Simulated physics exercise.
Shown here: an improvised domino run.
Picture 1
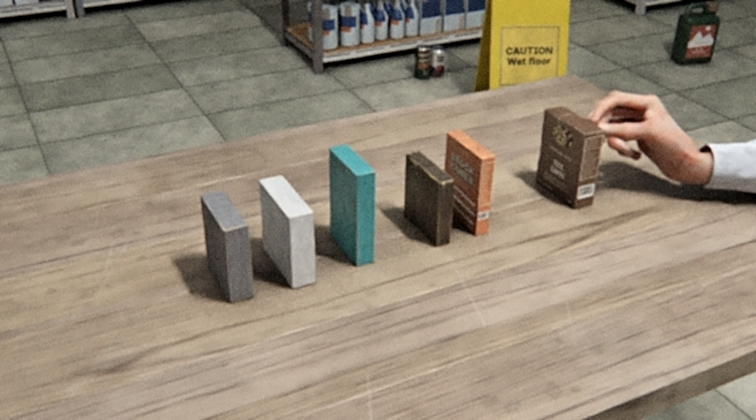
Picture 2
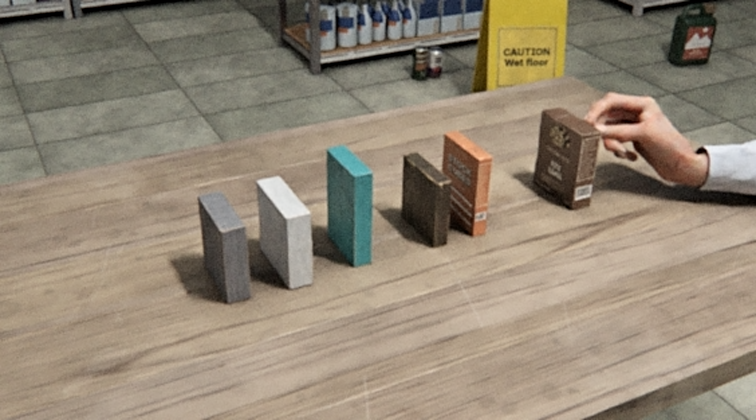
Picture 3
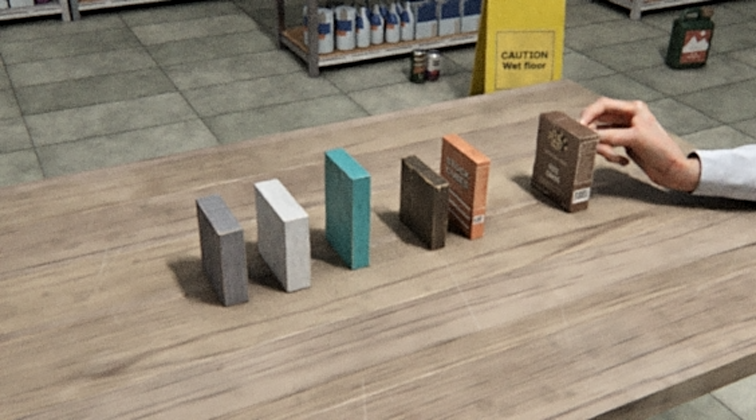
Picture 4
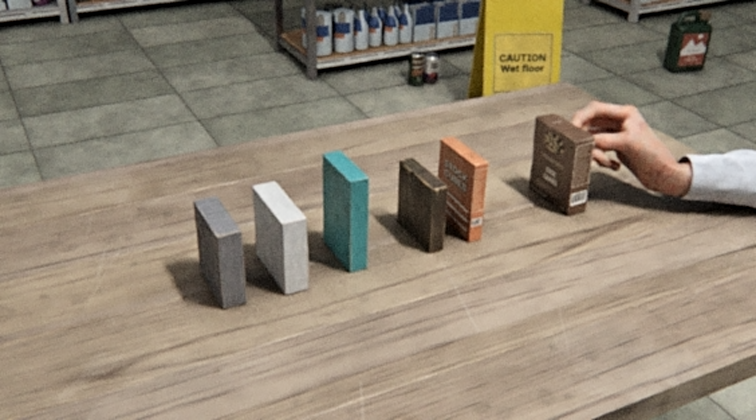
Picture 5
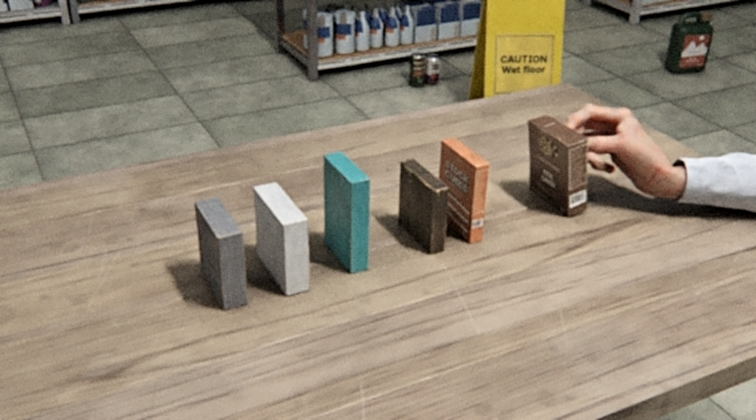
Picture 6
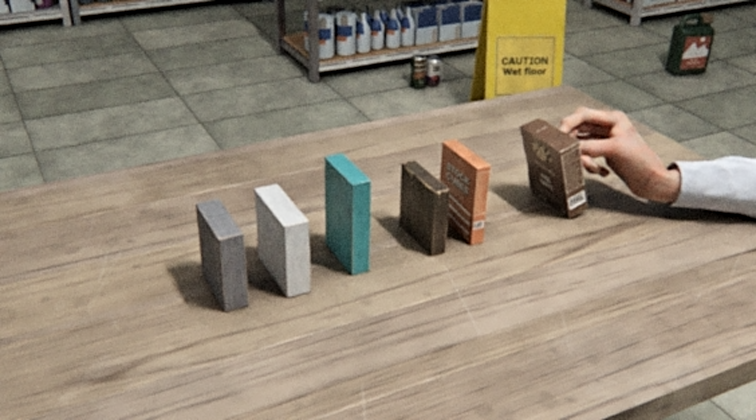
A hand at the right pushed the top of a brown packet, which slowly leaned left toward an orange packet and the black, turquoise, white and gray blocks standing still on a wooden table.
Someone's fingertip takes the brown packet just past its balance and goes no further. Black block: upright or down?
My verdict on it: Standing.
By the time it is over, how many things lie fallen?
The count is 1.
Then, 0.20 s on from there, brown packet 49° over.
Then, 0.30 s on from there, brown packet 91° over.
In the end, all 4 unmoved. At the end, from the last picture's camera, black block near (424, 208).
